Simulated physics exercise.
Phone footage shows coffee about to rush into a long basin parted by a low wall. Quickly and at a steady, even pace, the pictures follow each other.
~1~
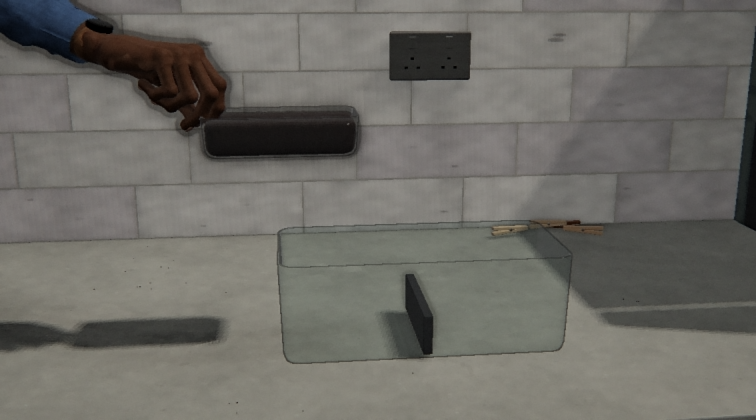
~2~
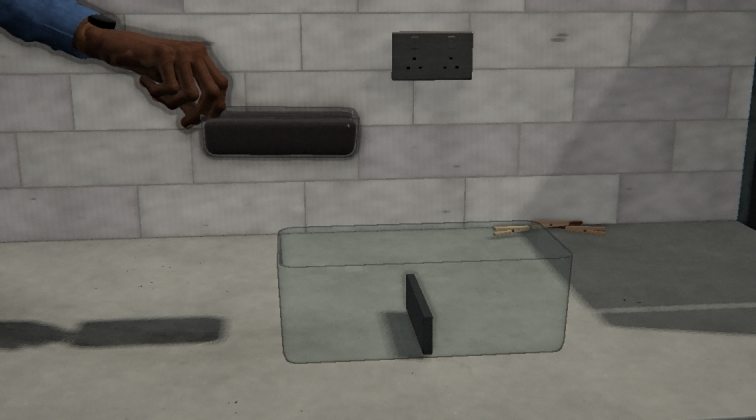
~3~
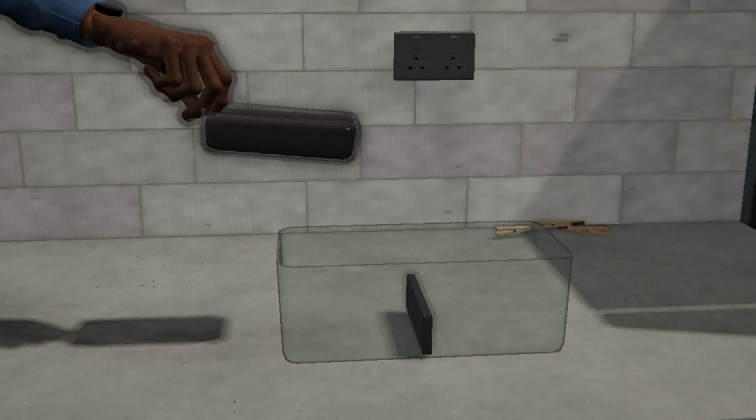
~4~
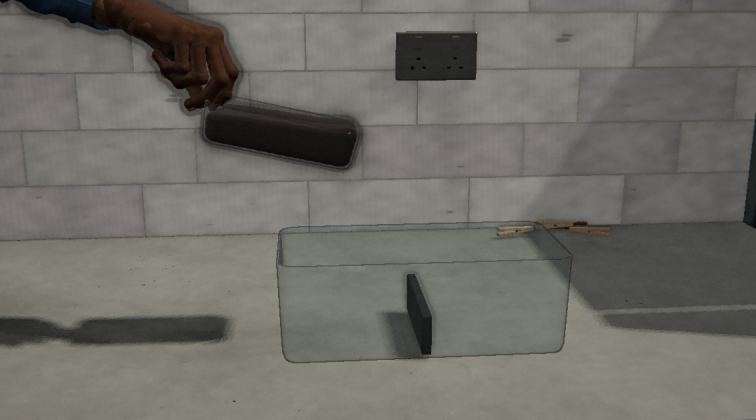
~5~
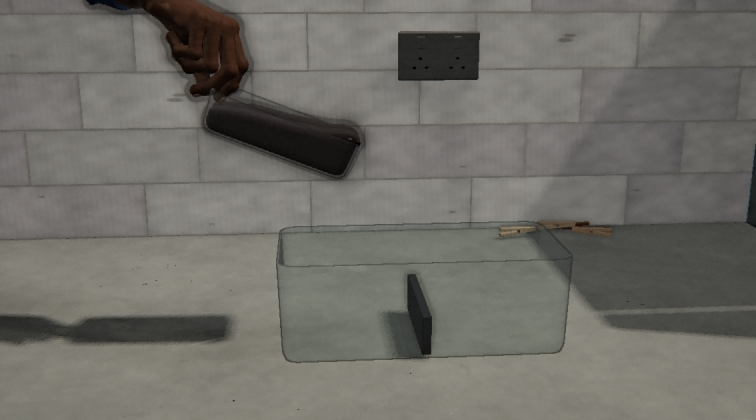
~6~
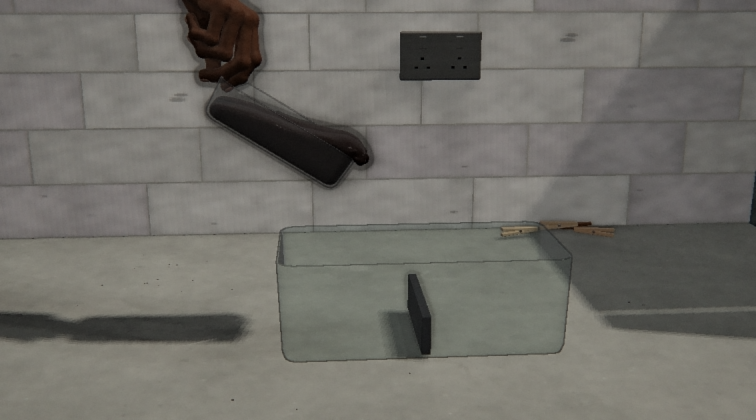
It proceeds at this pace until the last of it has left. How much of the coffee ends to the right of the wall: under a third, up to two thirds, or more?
The share right of the wall does not reach a third.
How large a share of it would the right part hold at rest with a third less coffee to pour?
Near 5 %.
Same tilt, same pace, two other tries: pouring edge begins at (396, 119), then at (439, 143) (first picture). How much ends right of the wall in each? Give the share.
Roughly 80 per cent, then roughly 85 per cent.
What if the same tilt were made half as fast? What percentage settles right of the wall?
It comes to some 45 per cent.
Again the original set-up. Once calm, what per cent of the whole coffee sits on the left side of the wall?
Roughly 85 %.
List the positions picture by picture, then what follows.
In the first picture, it leans 0°; its right rim is at (356, 113); the coffee meets the walls at (206, 120) and (354, 117); the long basin's rim runs from (279, 248) to (554, 239); the wall's top is at (419, 295).
In the second picture, it leans 1°; its right rim is at (356, 115); the coffee meets the walls at (206, 119) and (354, 118).
In the third picture, it leans 6°; its right rim is at (357, 121); the coffee meets the walls at (208, 115) and (355, 121).
In the fourth picture, it leans 13°; its right rim is at (358, 130); the coffee meets the walls at (209, 111) and (356, 125).
In the fifth picture, it leans 22°; its right rim is at (357, 141); the coffee meets the walls at (210, 106) and (339, 130); 3 per cent is over the edge.
In the sixth picture, it leans 32°; its right rim is at (353, 155); the coffee meets the walls at (213, 101) and (327, 131); 11 per cent is over the edge.
A moment on, the oblong tub is tipped on its side and 6 per cent is still to pour, 64 is left of the wall and 3 right of it.
Next, the oblong tub is tipped right over and 1 per cent is still to pour, 88 is left of the wall and 7 right of it.
Then the oblong tub is tipped right over and 0 per cent is still to pour, 86 is left of the wall and 9 right of it.
Later the oblong tub is tipped right over and 0 per cent is still to pour, 86 is left of the wall and 9 right of it.
In the end 86 per cent lies left of the wall, 10 right of it and 5 outside.
